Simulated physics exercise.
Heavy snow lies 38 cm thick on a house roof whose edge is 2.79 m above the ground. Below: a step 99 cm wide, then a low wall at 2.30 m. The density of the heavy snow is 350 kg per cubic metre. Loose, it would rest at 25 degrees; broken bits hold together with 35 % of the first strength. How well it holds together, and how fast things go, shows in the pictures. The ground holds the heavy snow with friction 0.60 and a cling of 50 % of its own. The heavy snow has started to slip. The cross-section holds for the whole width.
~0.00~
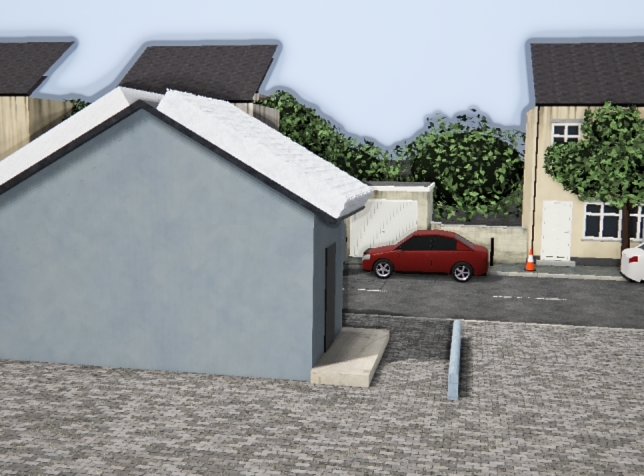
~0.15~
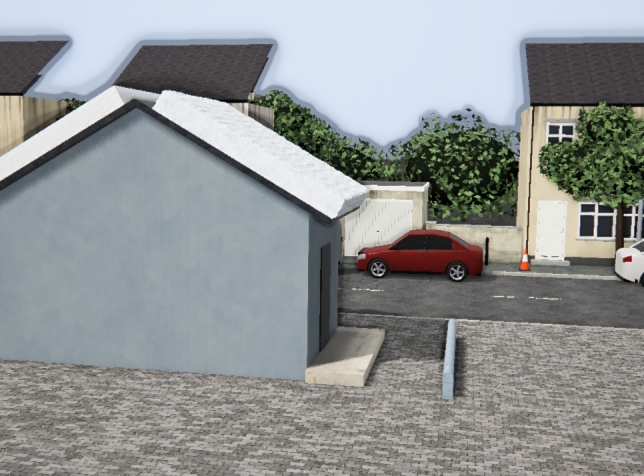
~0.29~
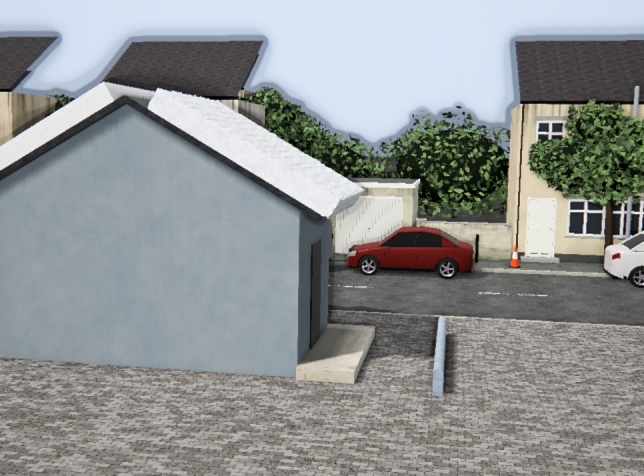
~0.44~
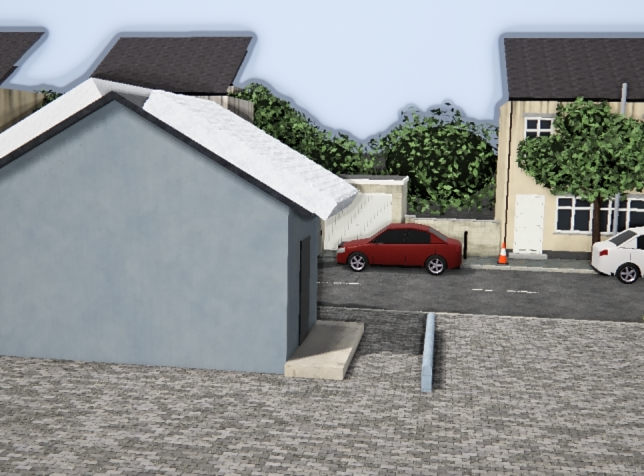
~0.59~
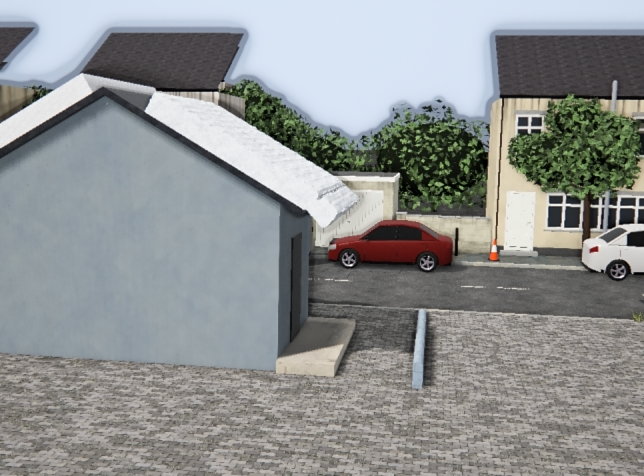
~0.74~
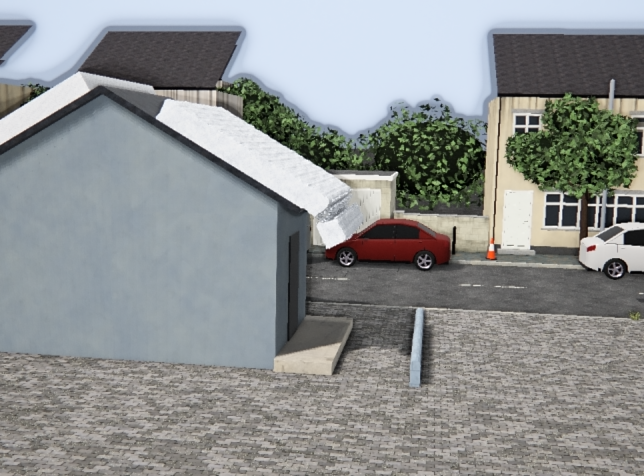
On a blue building's roof, white snow slides down to the right and its edge droops.
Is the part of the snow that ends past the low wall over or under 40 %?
Expect over 40 %.
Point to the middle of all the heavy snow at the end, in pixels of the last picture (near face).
Around (439, 371).
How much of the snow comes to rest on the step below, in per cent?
About 0 %.
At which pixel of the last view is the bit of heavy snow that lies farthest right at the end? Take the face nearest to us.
Around (587, 388).
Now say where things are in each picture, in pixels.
Front end of the heavy snow at (347, 202), 2 % of it past the eaves, in one piece, in the first picture.
Front end of the heavy snow at (344, 203), its middle shifted 2.8 cm, 3 % of it past the eaves, in one piece, in the second picture.
Front end of the heavy snow at (338, 203), its middle shifted 11 cm, 6 % of it past the eaves, in one piece, in the third picture.
Front end of the heavy snow at (335, 205), its middle shifted 27 cm, 10 % of it past the eaves, in one piece, in the fourth picture.
Front end of the heavy snow at (337, 215), its middle shifted 49 cm, 16 % of it past the eaves, cracking, in the fifth picture.
Front end of the heavy snow at (346, 240), its middle shifted 77 cm, 24 % of it past the eaves, cracking, in the sixth picture.
By 1.15 s, 70 % is still on the roof and 0 % is past the low wall.
By 1.63 s, 16 % is still on the roof and 3 % is past the low wall.
By 2.12 s, none is still on the roof and 50 % is past the low wall.
By 2.60 s, none is still on the roof and 50 % is past the low wall.
By 3.10 s, at the end, none is still on the roof and 50 % is past the low wall.
